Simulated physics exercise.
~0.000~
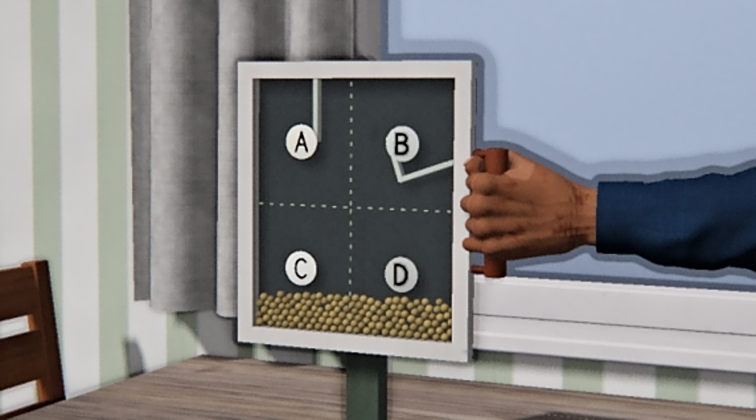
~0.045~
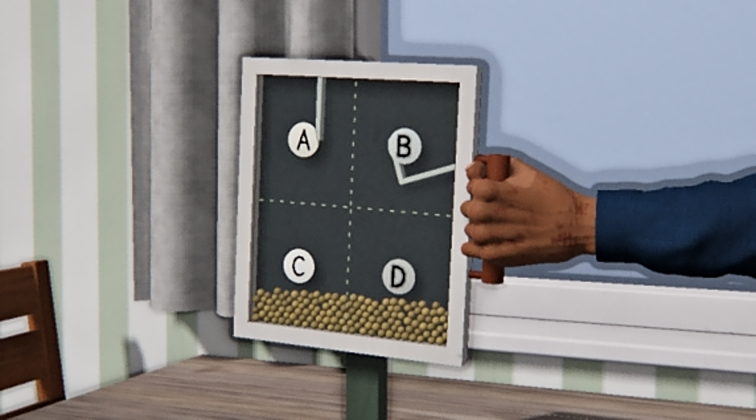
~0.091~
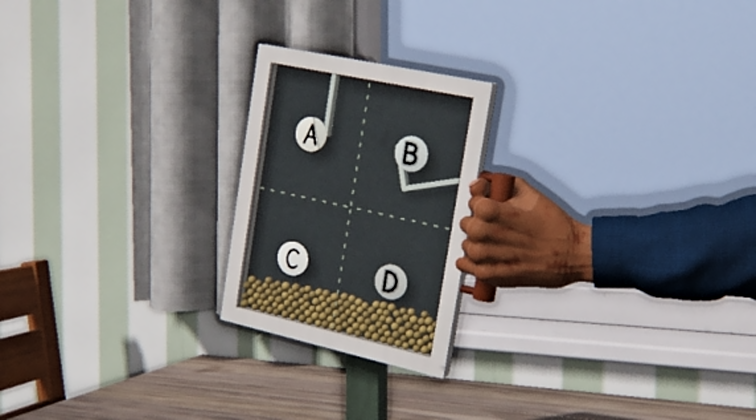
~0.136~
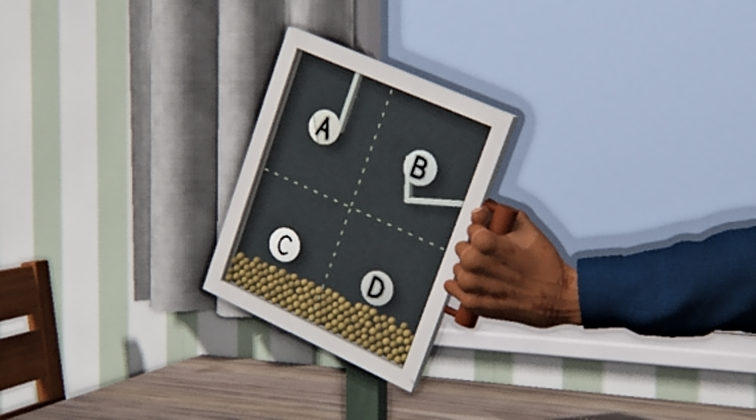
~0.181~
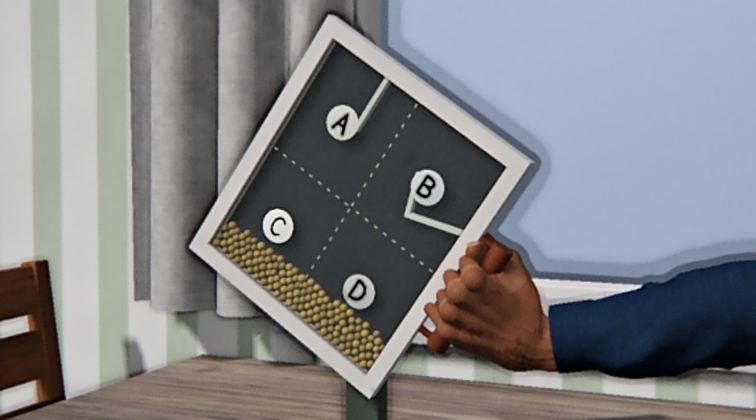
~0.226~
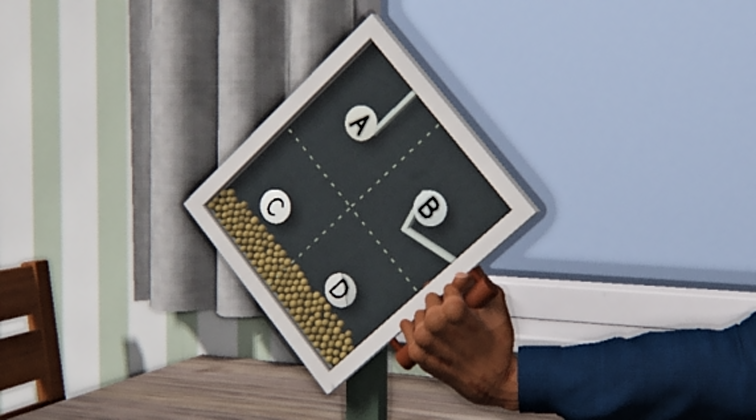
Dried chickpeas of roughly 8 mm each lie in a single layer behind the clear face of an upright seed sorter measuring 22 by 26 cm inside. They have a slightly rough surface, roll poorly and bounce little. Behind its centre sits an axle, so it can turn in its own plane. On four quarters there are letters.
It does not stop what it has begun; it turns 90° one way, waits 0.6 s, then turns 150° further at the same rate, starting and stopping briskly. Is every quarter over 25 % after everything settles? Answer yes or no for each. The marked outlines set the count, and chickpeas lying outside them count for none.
A - yes; B - no; C - no; D - no.
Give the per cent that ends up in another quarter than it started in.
Roughly 100 per cent.
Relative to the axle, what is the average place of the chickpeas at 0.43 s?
Left by about 10 cm and below by about 2 cm.
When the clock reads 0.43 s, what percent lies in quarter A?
Share: Some 0 per cent.
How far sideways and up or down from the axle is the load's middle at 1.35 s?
Left about 9 cm, up about 3 cm.
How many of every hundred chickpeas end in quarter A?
Around 85 in a hundred.
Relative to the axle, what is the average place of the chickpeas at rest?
Left: About 1 cm; below: About 10 cm.
After 0.43 s, it stands 90° clockwise; the chickpeas' middle is 10 cm left of and 2 cm below the centre; C 35 %, D 65 %.
After 1.35 s, it stands 166° clockwise; the chickpeas' middle is 9 cm left of and 3 cm above the centre; B 15 %, D 85 %.
After 1.66 s, it has come round 240° clockwise; the chickpeas' middle is in line with and 6 cm below the centre; A 55 %, B 20 %, C 20 %, D 5 %.
Settled by 2.3 s, it has come round 240° clockwise; A 85 %, B 0 %, C 15 %, D 0 %.
